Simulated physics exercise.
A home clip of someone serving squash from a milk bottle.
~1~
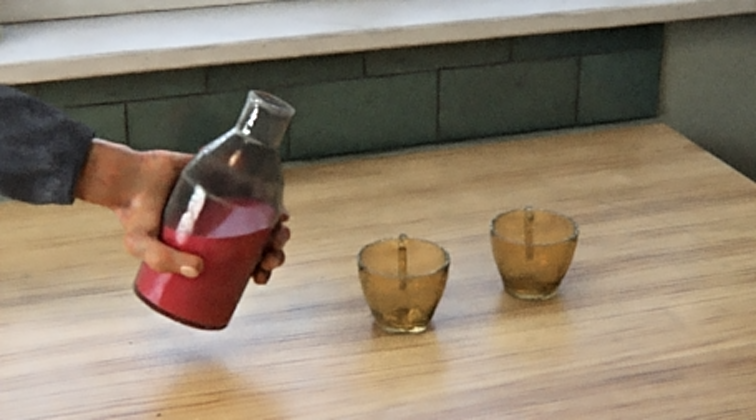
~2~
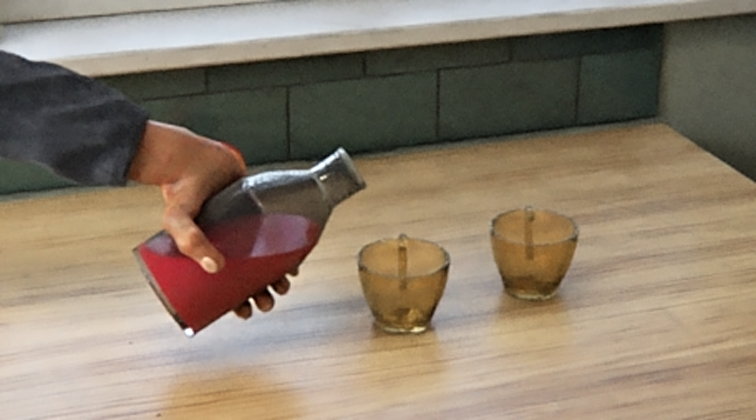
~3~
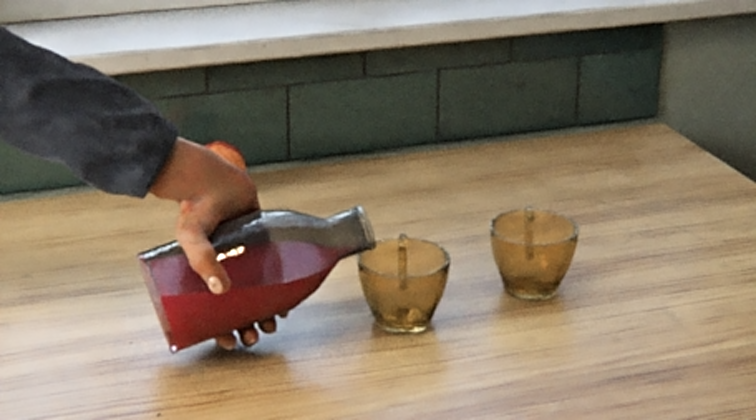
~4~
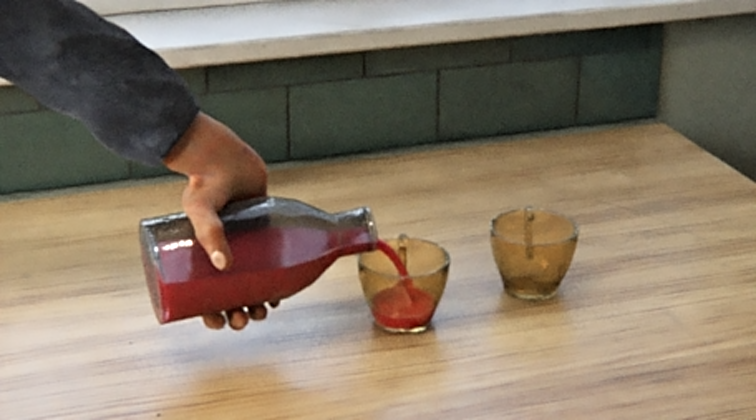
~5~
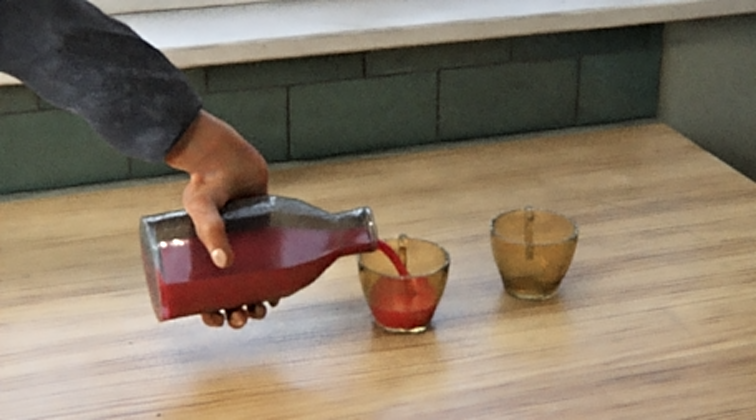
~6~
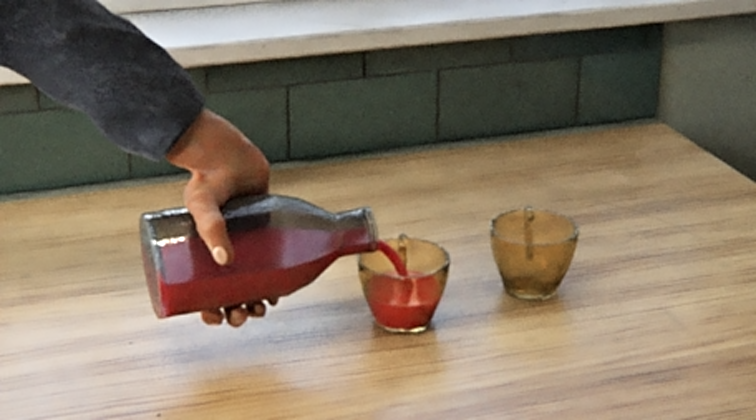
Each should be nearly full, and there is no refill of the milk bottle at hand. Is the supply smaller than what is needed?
No, it covers the need.
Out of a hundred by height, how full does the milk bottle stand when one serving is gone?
Level: Near 25 per cent.
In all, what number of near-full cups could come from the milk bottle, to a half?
Near 2.5, I'd say.
A moment on, the first is about two thirds full.
Further on, the first is done and the milk bottle has about two thirds of its load.
When it is over, both are full and about a quarter of the squash is over.
